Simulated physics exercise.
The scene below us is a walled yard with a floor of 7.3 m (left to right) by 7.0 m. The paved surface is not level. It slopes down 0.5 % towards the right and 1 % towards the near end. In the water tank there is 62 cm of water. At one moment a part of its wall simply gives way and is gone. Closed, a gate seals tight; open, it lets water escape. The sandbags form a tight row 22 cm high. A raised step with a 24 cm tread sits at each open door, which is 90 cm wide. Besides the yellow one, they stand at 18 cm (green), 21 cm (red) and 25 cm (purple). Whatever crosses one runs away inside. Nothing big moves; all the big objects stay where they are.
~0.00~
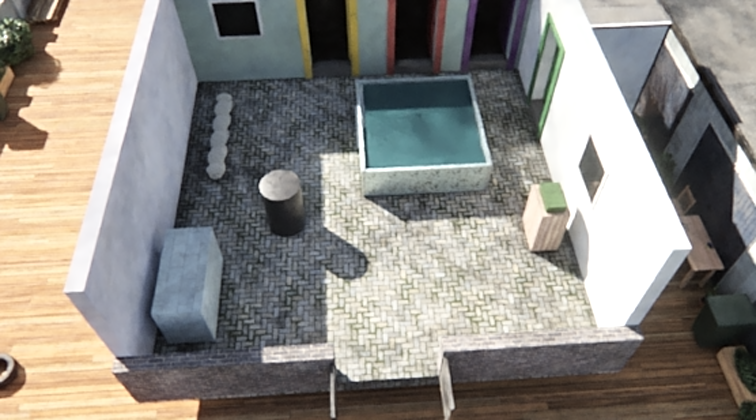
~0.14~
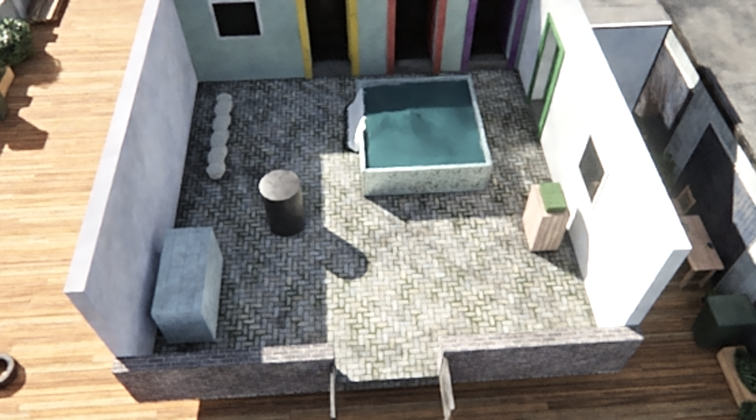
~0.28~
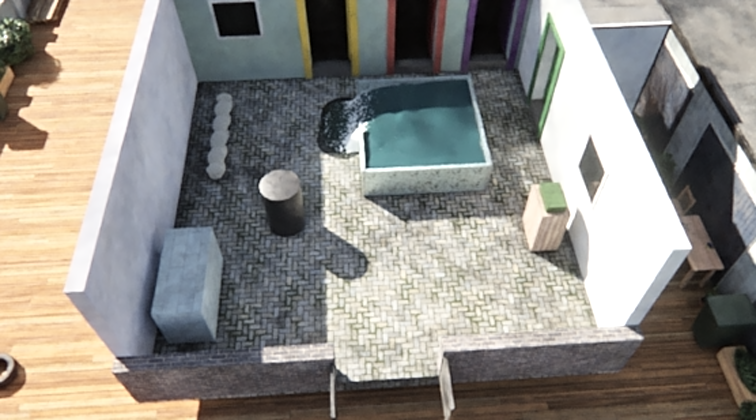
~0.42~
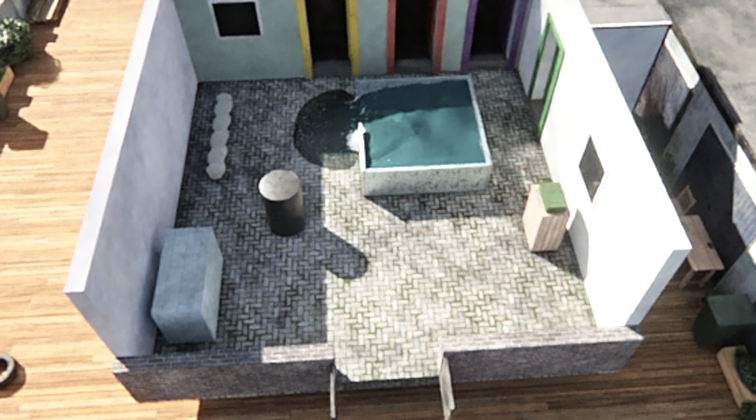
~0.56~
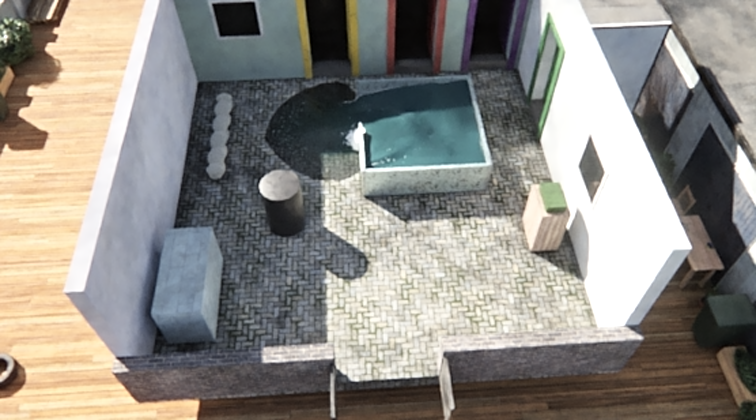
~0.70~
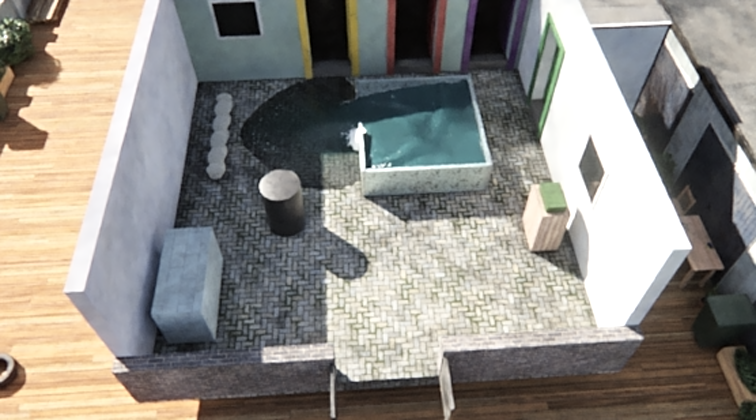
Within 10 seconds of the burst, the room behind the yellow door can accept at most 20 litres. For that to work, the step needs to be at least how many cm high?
At least about 10 cm high.
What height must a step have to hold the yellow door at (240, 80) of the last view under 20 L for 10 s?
It needs roughly 24 cm.
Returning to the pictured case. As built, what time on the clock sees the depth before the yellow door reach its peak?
It peaks at about 5.5 s.
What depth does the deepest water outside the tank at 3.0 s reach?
Max depth: Around 36 cm.
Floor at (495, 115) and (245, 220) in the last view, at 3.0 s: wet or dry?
Note: Point one not yet reached; point two reached.
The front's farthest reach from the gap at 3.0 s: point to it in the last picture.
Somewhere near the pixel (155, 347).
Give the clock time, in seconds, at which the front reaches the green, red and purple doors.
Green = 7.5 s, red = 3.4 s, purple = 6.5 s.
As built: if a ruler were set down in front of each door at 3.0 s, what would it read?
Lab note, cm: Green 0; red 0; purple 0; yellow 8.
After 1.4 s water covers 20 % of the floor, deepest (36 cm) near (353, 119); 7 cm at the yellow door, 0 litres in over its 25 cm step.
After 3.0 s water covers 35 % of the floor, deepest (36 cm) near (198, 86); 8 cm at the yellow door, 0 litres in over its 25 cm step.
After 10.0 s water covers 90 % of the floor, deepest (18 cm) near (601, 351); 7 cm at the yellow door, 0 litres in over its 25 cm step.
At the yellow door as built, the water arrived by 0.7 s and peaked near 13 cm at 5.4 s.
Run again over the same 10 s with other heights there, 42 litres in over 8 cm, 14 litres over 11 cm. The limit of 20 litres is kept from about 10 cm up.
